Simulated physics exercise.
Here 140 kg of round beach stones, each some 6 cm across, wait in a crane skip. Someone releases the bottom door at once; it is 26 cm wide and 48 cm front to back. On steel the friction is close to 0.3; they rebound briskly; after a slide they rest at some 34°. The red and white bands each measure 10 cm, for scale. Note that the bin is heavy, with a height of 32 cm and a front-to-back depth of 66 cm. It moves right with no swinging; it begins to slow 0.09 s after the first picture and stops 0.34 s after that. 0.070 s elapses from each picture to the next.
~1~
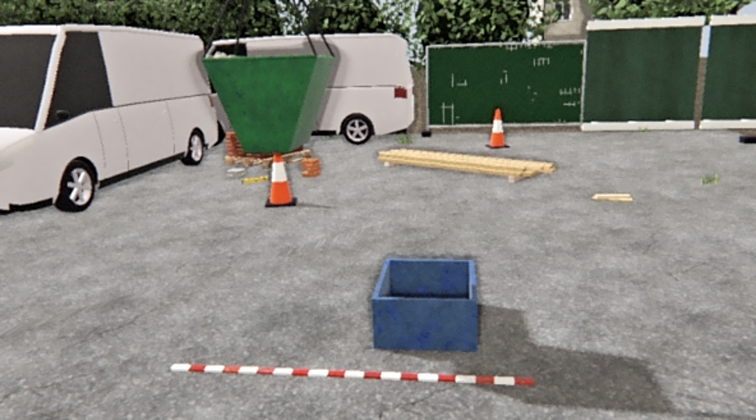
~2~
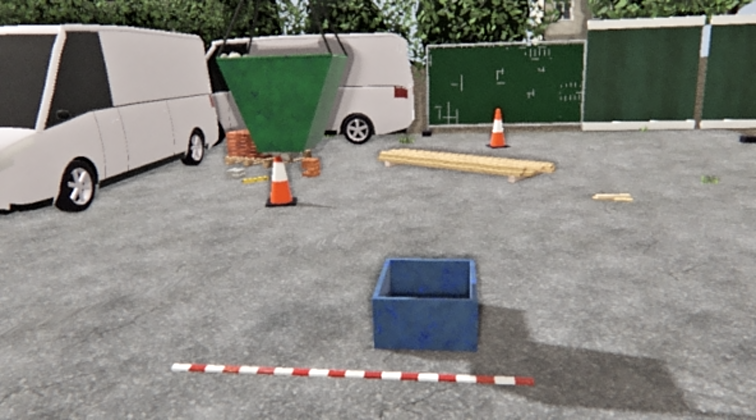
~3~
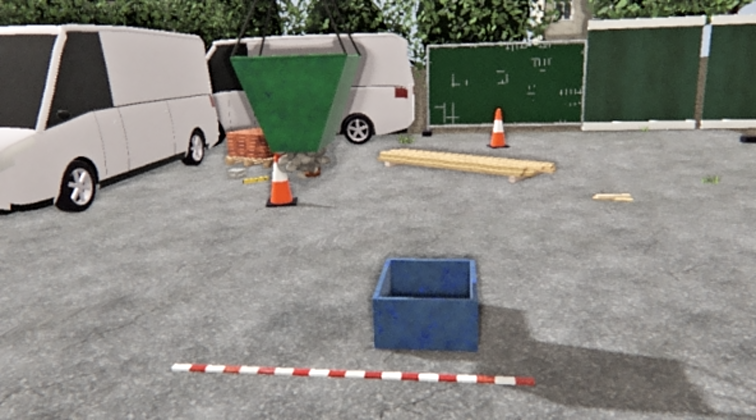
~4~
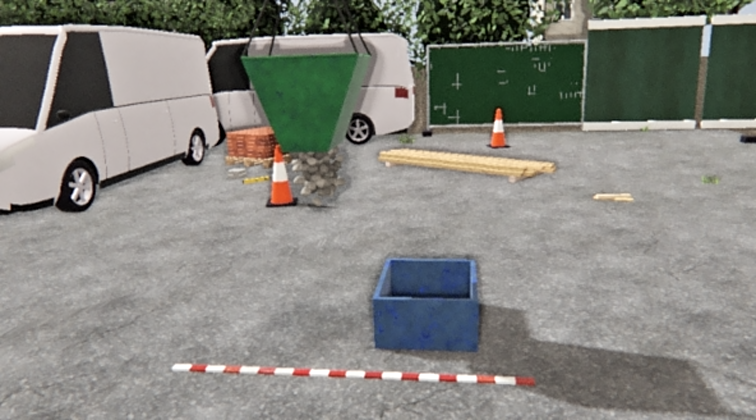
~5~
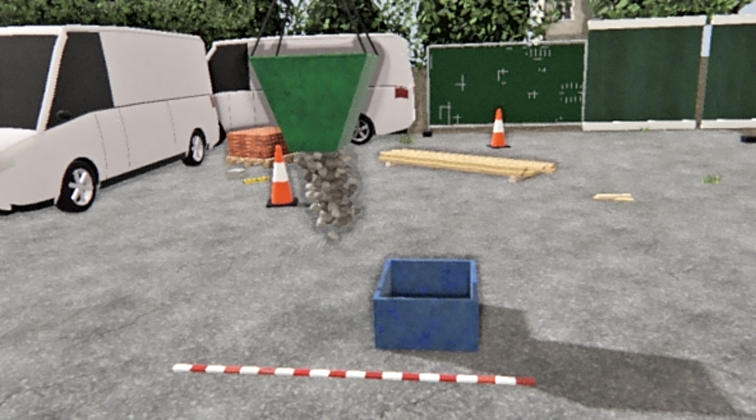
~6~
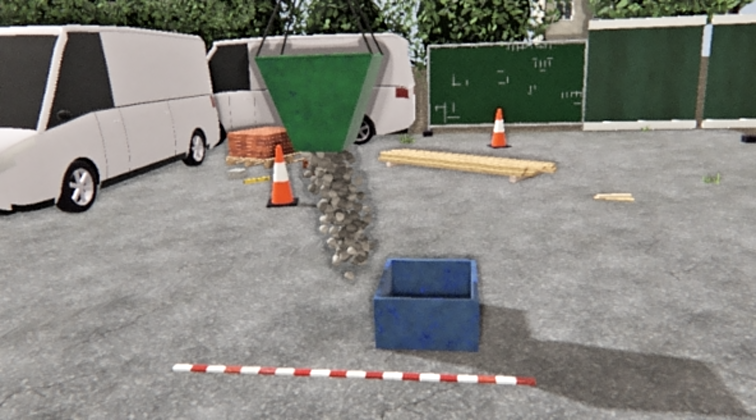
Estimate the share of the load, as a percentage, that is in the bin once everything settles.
Roughly 1 per cent of the load ends up there.
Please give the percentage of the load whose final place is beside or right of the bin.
About 0 percent.
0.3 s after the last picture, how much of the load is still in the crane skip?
Close to 5 per cent of the load.
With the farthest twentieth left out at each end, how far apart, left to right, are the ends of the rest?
110 cm.
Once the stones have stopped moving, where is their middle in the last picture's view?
They settle centred roughly at (338, 318).
Then, 0.3 s after the last picture, 7 % in the crane skip, 92 % falling or lying left of the bin, 1 % falling or lying in the bin; the stones farthest right are at (407, 290).
Then, 0.8 s after the last picture, 0 % in the crane skip, 98 % falling or lying left of the bin, 1 % falling or lying in the bin, 1 % falling or lying beside or right of the bin; the stones farthest right are at (437, 314).
Then, 1.4 s after the last picture, 0 % in the crane skip, 97 % falling or lying left of the bin, 1 % falling or lying in the bin, 2 % falling or lying beside or right of the bin; the stones farthest right are at (442, 320).
Then, 2.2 s after the last picture, 0 % in the crane skip, 97 % falling or lying left of the bin, 1 % falling or lying in the bin, 2 % falling or lying beside or right of the bin; the stones farthest right are at (441, 328).
Then, 4.2 s after the last picture, 0 % in the crane skip, 97 % left of the bin, 1 % in the bin, 2 % beside or right of the bin; the stones farthest right are at (441, 328).
